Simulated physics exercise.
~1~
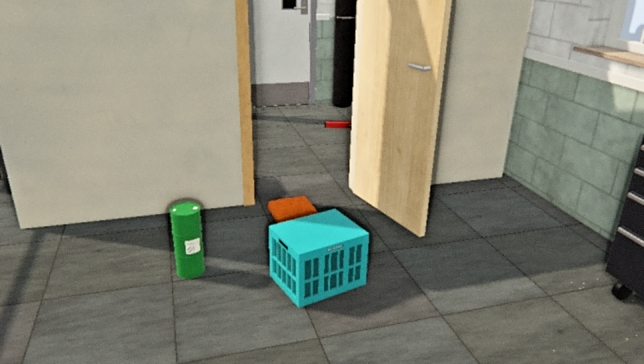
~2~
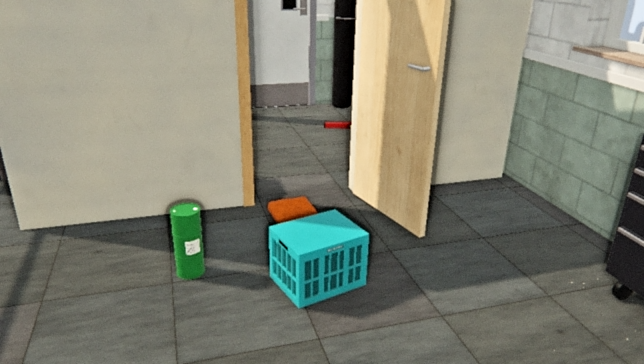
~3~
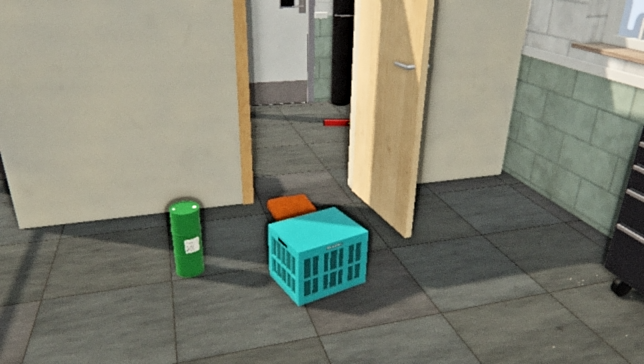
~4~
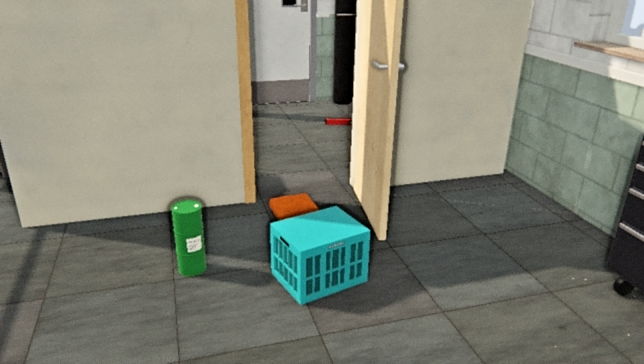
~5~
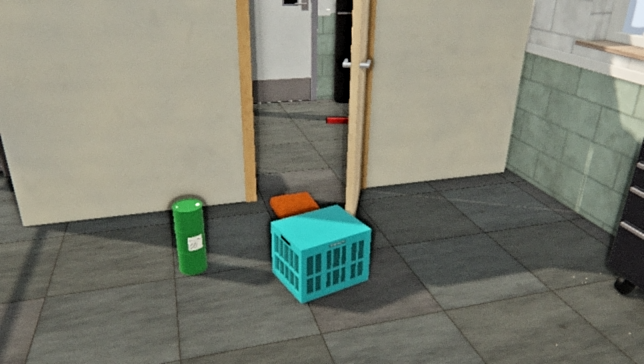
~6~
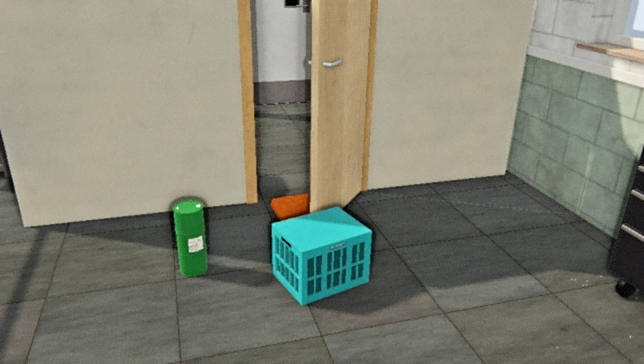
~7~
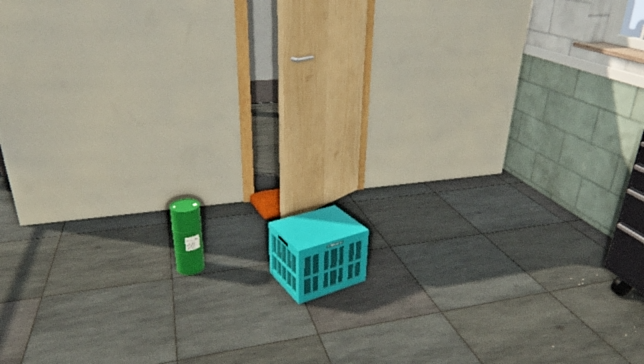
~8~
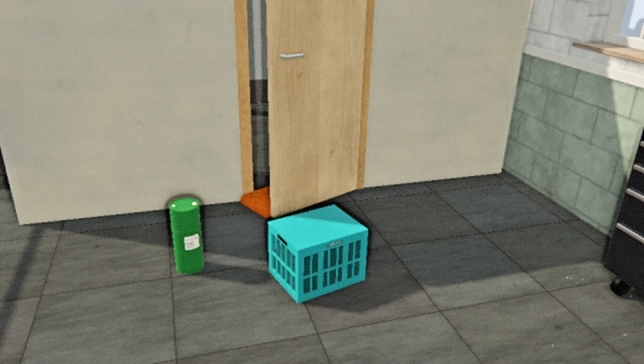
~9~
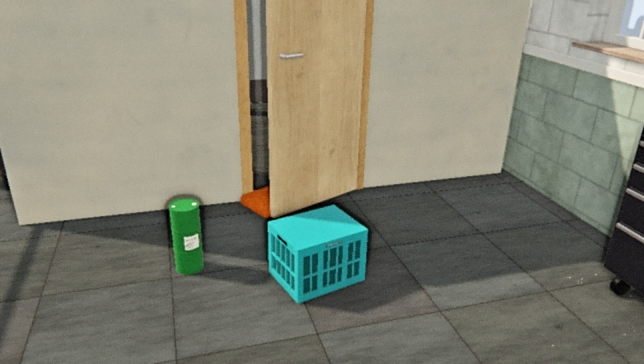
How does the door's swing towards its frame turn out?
The door does not shut. It is blocked and stops still partly open, with the orange cushion in the gap between it and the frame.
A pale wooden door stands wide open in a grey-tiled room, seen from slightly above by a gently swaying camera. A turquoise crate sits on the floor in front of the doorway, with an orange cushion just behind it and a green canister to the left. With no hand in view, the door swings leftward towards its frame, narrowing the view into the space beyond. It reaches the cushion, which slides left towards the frame post. The door then comes to rest still ajar, the cushion lodged in the remaining gap, while the crate and canister stay put.
